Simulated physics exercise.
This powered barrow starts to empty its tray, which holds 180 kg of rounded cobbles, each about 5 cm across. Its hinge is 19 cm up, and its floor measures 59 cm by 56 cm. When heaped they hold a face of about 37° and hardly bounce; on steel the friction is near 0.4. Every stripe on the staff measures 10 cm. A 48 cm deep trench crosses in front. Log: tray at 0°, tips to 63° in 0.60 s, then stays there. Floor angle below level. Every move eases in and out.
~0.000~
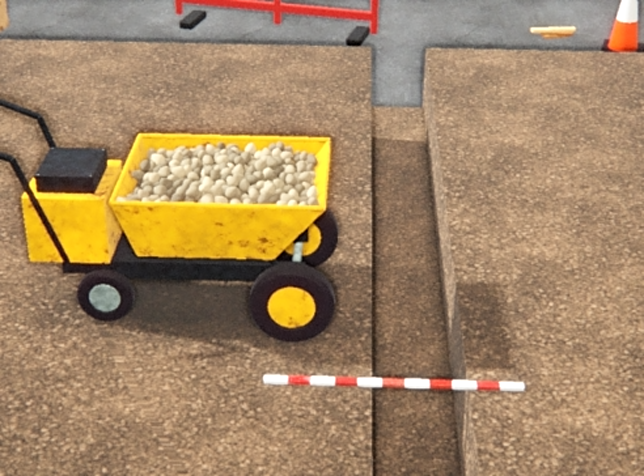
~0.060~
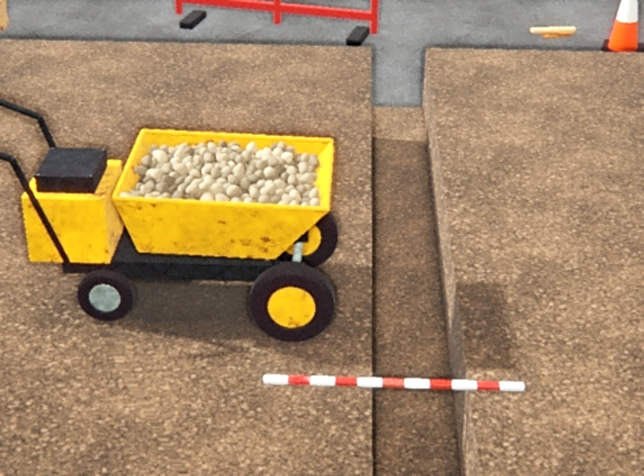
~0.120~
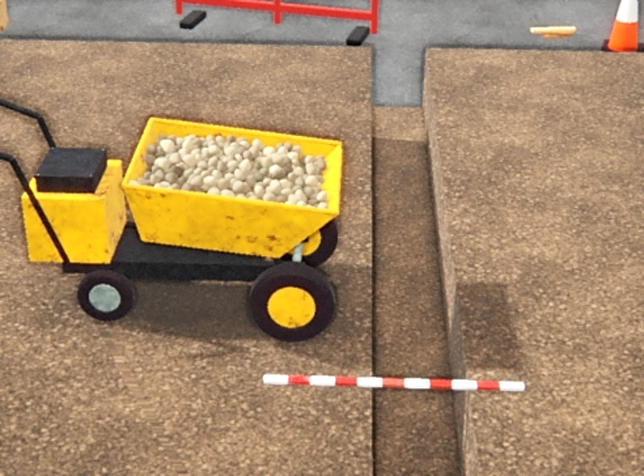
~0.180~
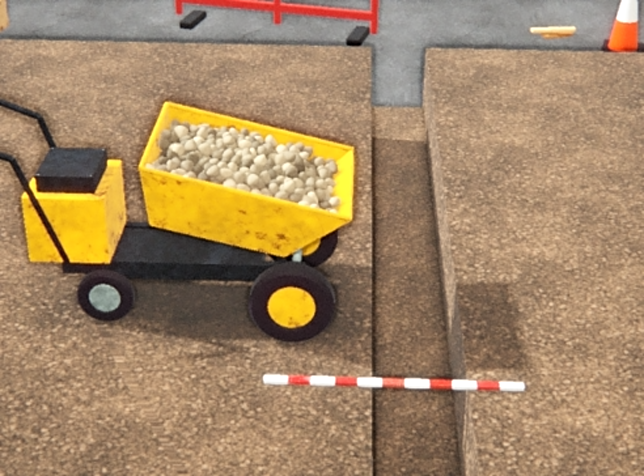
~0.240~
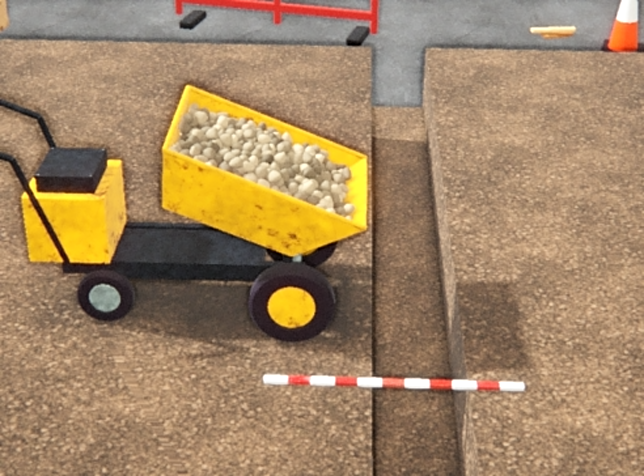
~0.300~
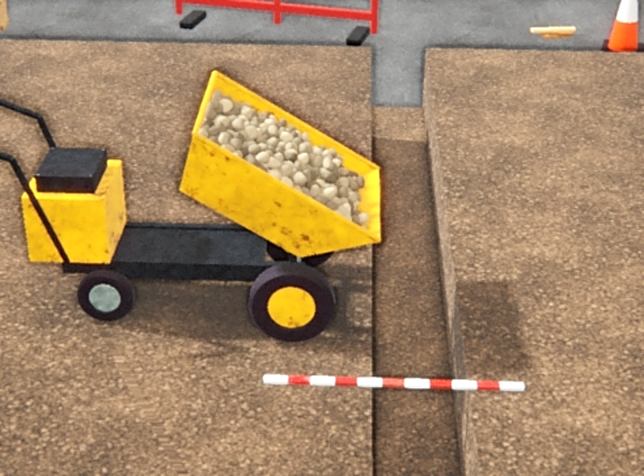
At first, a yellow powered barrow stands on brown ground left of a trench, its tray level and full of rounded pale stones. Then the tray's left end rises, slowly and then faster, tilting steeply down to the right until its lip juts over the trench, with the stones still inside.
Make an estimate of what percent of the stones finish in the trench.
About 51 percent.
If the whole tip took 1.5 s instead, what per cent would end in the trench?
Estimate: About 70 %.
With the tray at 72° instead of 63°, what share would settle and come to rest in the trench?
The trench would hold about 45% of it.
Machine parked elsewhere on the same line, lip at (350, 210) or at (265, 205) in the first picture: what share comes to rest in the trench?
Near 35 and near 85 percent.
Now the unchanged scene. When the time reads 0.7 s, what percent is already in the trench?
Close to 15 per cent has got there by then.
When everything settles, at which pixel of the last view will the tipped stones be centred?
The middle should be near (451, 339).
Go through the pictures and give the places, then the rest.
In the first frame, the tray is at 0°, its lip at (324, 209); the top of the load is at (240, 161).
The second frame shows lip at (328, 210), floor tilted 2°, highest stones at (226, 159); the stones move at 0.5 m/s on average.
The third frame shows lip at (337, 213), floor tilted 7°, highest stones at (202, 154); the stones move at 0.9 m/s on average.
The fourth frame shows lip at (351, 219), floor tilted 14°, highest stones at (188, 140); the stones move at 1.2 m/s on average.
The fifth frame shows lip at (366, 228), floor tilted 22°, highest stones at (195, 120); the stones move at 1.4 m/s on average.
The sixth frame shows lip at (380, 240), floor tilted 32°, highest stones at (219, 107); the stones move at 1.5 m/s on average.
After 0.4 s the floor is at 53°; 100 % in the tray; the foremost stones are at (390, 231).
After 0.7 s the floor is at 63°; 82 % in the tray, 16 % in the trench, 2 % past the trench; the foremost stones are at (478, 305).
After 1.0 s the floor is at 63°; 31 % in the tray, 25 % in the trench, 45 % past the trench; the foremost stones are at (629, 313).
After 3.0 s the floor is at 63°; 3 % in the tray, 51 % in the trench, 46 % past the trench; the foremost stones are past the picture's edge.
